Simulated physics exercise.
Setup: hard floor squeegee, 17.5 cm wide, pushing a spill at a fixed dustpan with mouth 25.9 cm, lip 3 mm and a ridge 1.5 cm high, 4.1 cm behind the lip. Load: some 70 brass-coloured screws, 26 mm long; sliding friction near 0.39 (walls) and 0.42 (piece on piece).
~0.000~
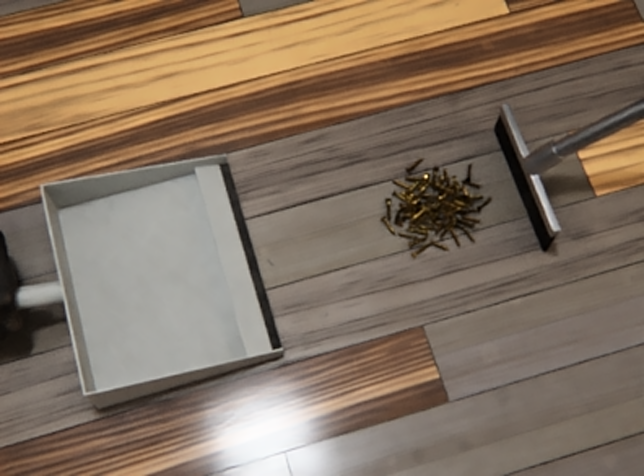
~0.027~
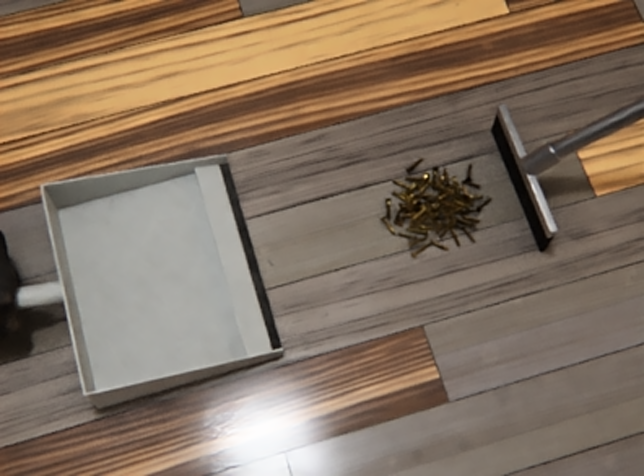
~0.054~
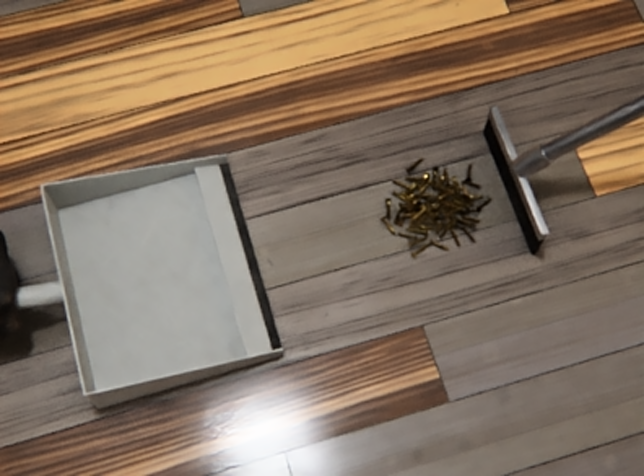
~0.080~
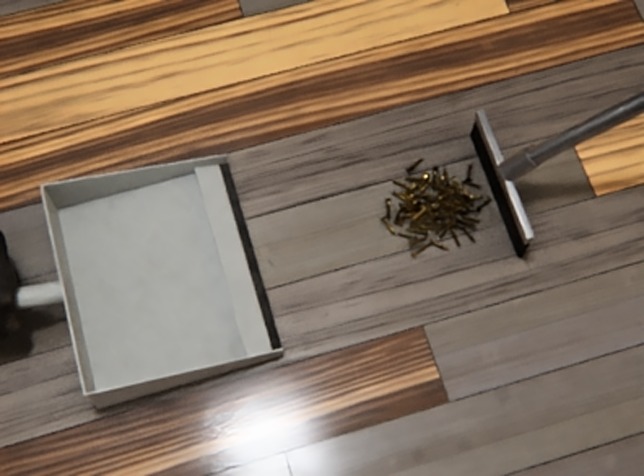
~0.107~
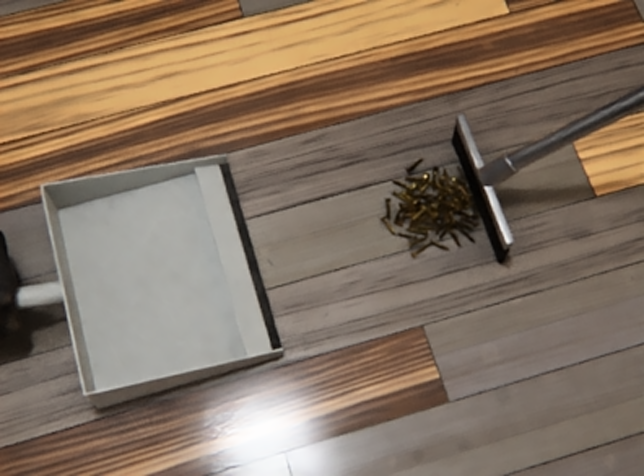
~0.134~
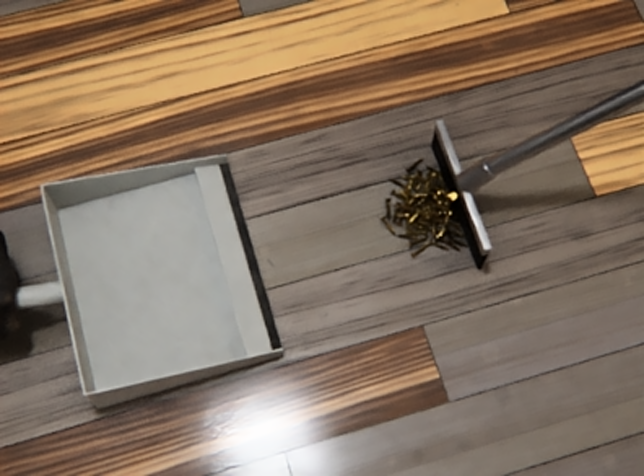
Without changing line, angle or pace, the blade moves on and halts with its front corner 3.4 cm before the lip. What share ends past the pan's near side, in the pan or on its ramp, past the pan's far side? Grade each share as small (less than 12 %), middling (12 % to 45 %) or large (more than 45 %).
Near side - small, pan - middling, far side - small.
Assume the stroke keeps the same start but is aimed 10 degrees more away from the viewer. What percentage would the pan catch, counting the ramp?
Then about 25 per cent.
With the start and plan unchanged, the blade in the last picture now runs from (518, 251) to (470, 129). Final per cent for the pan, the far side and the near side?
Split: Pan = 10, far = 0, near = 5.
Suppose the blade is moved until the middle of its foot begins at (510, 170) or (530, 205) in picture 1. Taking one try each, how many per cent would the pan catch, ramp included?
Around 30 percent, then around 40 percent.
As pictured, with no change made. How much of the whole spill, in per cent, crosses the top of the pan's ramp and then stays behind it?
Around 10 in a hundred.
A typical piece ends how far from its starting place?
That distance is close to 24 cm.
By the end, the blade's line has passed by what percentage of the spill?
Estimate: Around 0 %.
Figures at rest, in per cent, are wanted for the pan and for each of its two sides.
Near side 0 %, pan 40 %, far side 0 %.
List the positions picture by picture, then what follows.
Blade from (554, 232) to (504, 111), moved 0.0 cm, 0 of the pieces shifted so far; middle of the pieces at (439, 205); pan at (150, 284), in the first picture.
Blade from (551, 233) to (501, 112), moved 0.4 cm, 0 of the pieces shifted so far; middle of the pieces at (439, 205), in the second picture.
Blade from (542, 235) to (493, 114), moved 1.5 cm, 0 of the pieces shifted so far; middle of the pieces at (439, 205), in the third picture.
Blade from (528, 239) to (479, 118), moved 3.2 cm, 0 of the pieces shifted so far; middle of the pieces at (439, 205), in the fourth picture.
Blade from (508, 244) to (460, 122), moved 5.7 cm, 5 of the pieces shifted so far; middle of the pieces at (435, 210), in the fifth picture.
Blade from (485, 250) to (439, 128), moved 8.5 cm, 51 of the pieces shifted so far; middle of the pieces at (428, 213); pan at (150, 284). Its pace works out near 1.01 m/s, in the sixth picture.
After 0.26 s, middle of the blade 13 cm from the lip; 0 % over the lip, far side 0 %, near side 0 %.
After 0.34 s, middle of the blade 6 cm from the lip; 0 % over the lip, far side 0 %, near side 0 %.
Then, at 0.55 s, middle of the blade 4 cm from the lip; 40 % over the lip, far side 0 %, near side 0 %.
In the end, at 1.6 s, near side 0 %, pan 40 %, far side 0 %, in front of the lip or behind the blade 60 %.
